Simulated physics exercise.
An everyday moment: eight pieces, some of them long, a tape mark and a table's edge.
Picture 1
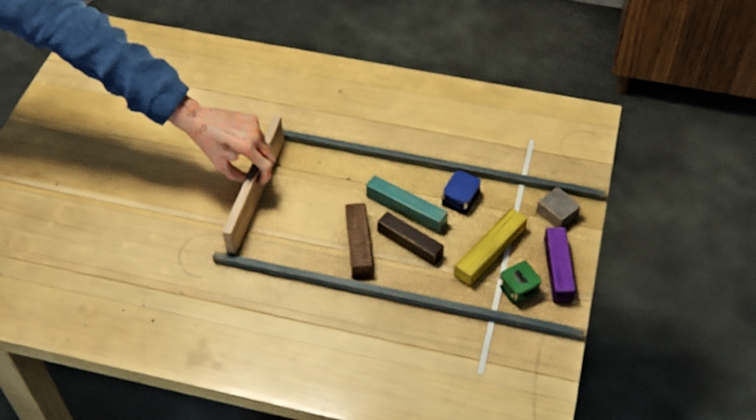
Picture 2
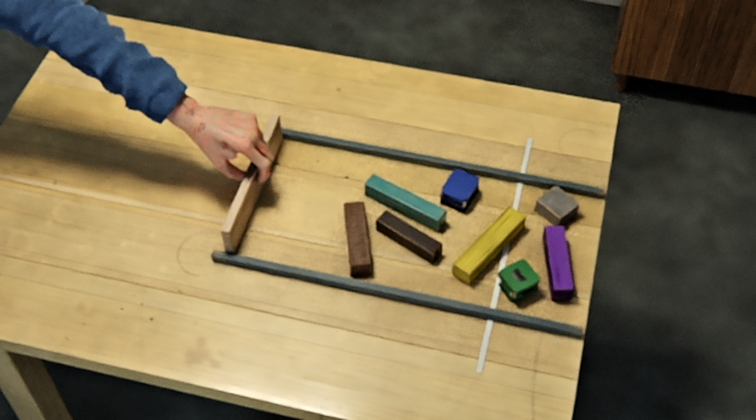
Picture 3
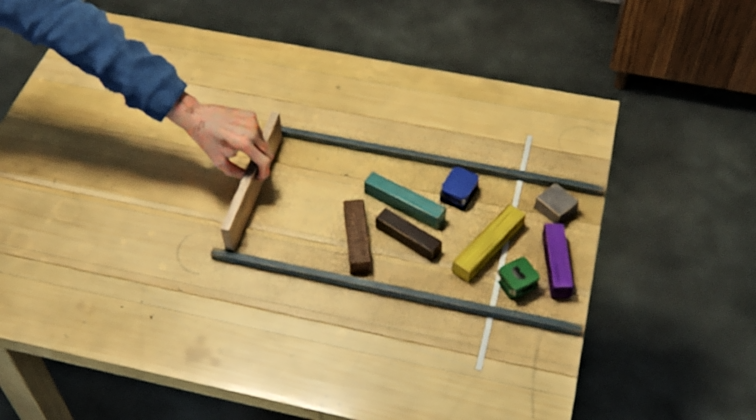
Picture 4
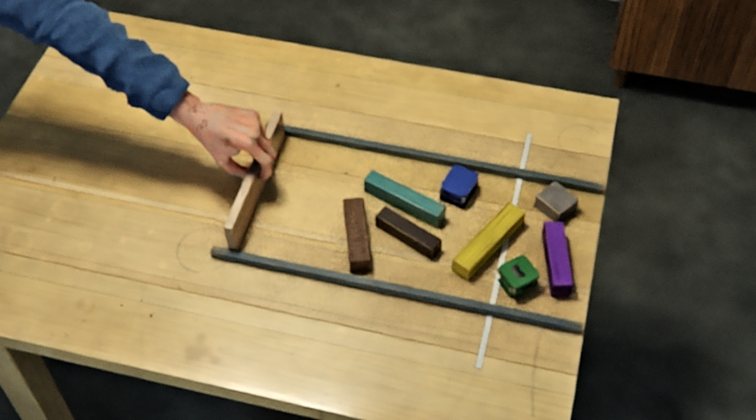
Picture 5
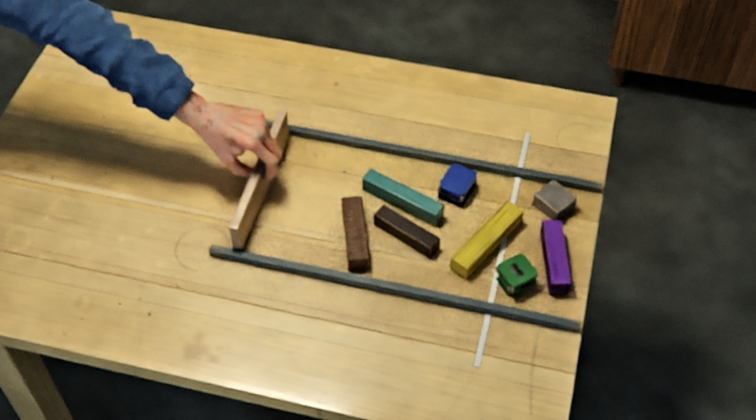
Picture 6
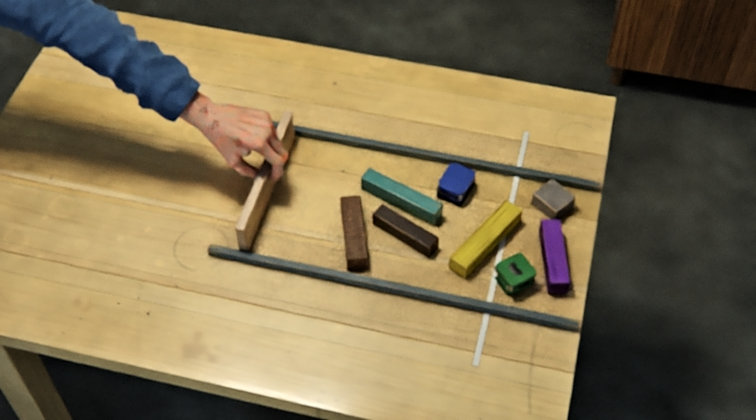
A hand in a blue sleeve held a wooden board upright between two dark rails and slid it slightly to the right, while the colourful blocks scattered ahead of it on the table stayed put.
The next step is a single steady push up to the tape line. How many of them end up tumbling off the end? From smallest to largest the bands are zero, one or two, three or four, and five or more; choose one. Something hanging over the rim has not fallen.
The right band is one or two.
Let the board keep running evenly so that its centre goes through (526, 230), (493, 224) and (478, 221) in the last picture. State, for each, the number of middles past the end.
3; 1; 1.
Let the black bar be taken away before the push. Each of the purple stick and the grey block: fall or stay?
The purple stick: Drops. The grey block: Remains.
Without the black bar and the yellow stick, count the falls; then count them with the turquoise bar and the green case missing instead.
Going first to second: 0 and 0.
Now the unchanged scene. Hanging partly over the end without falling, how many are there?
The number is 2.
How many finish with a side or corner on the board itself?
At rest, 3 are in contact.
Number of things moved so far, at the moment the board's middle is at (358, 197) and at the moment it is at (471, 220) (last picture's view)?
By the first moment it's 3, by the second it's 7.
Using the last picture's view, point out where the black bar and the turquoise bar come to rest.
You'll see the black bar at (527, 266), with the turquoise bar at (545, 232).
Soon after, none off yet; purple stick at rest near (554, 256); grey block at rest near (553, 200); green case at rest near (515, 275).
After that, none off yet; purple stick moving near (560, 259); grey block at rest near (553, 200); green case displaced a little near (528, 281).
In the end, the number that fall off is one or two; gone, purple stick.
